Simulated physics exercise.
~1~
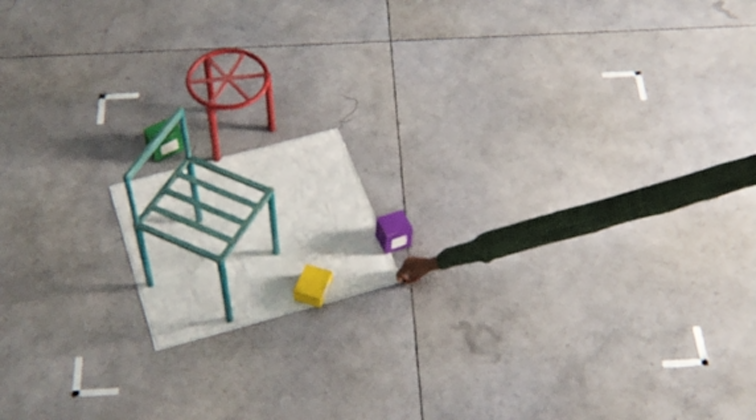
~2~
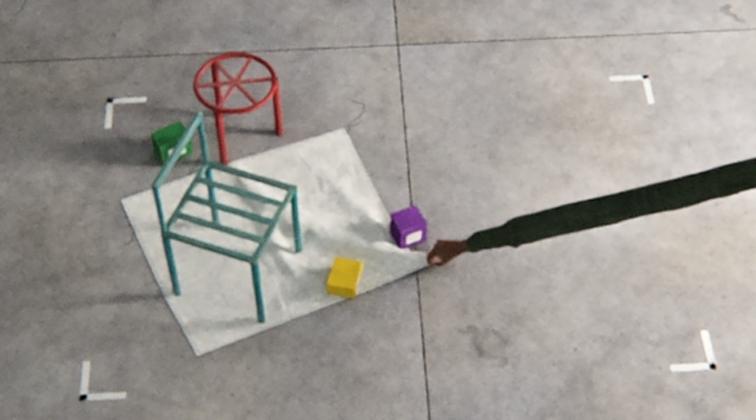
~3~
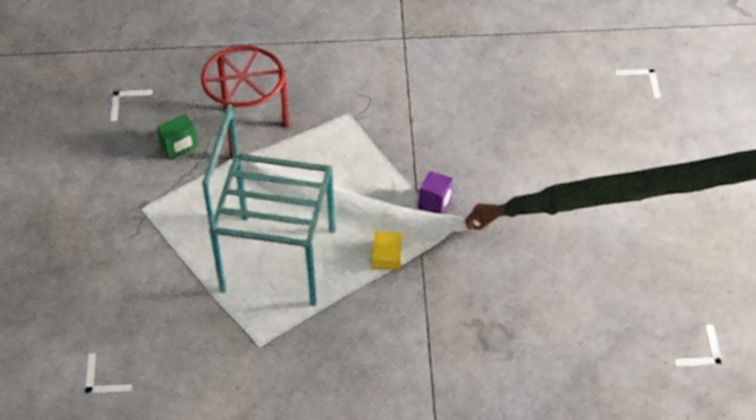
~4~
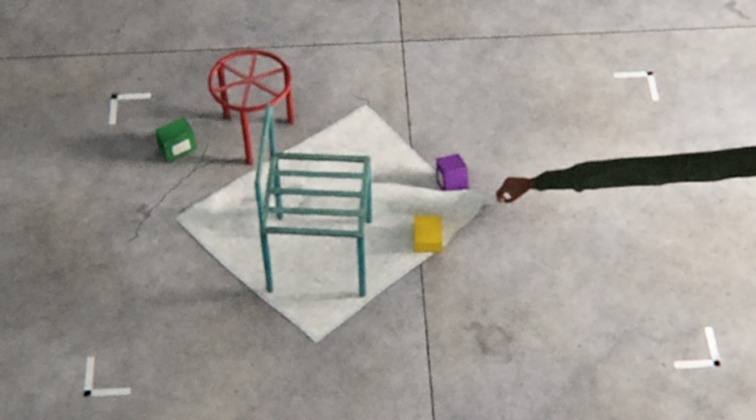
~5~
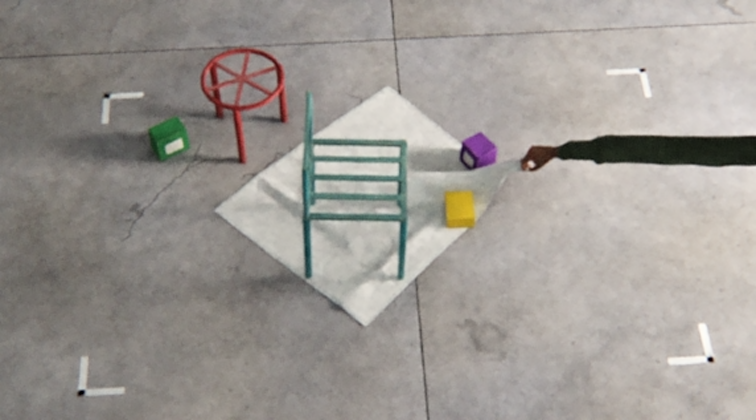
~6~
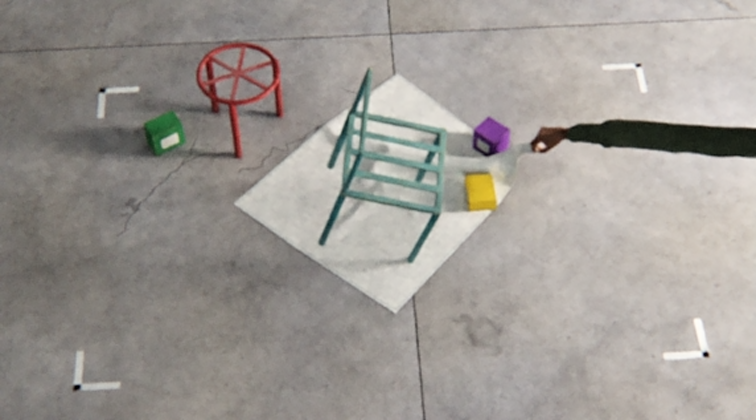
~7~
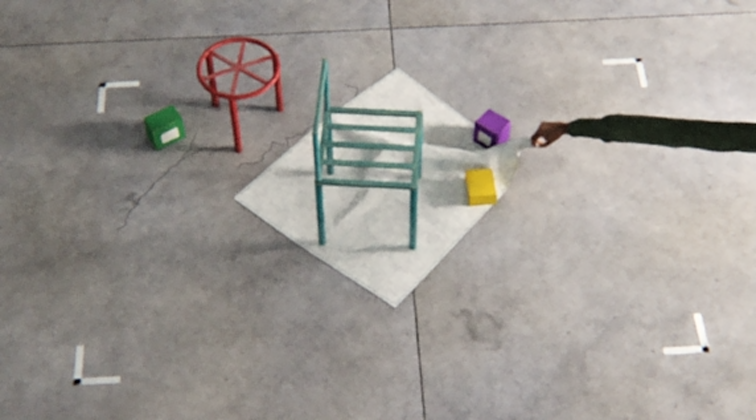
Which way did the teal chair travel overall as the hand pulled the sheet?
The teal chair travelled to the right, riding along on the sheet.
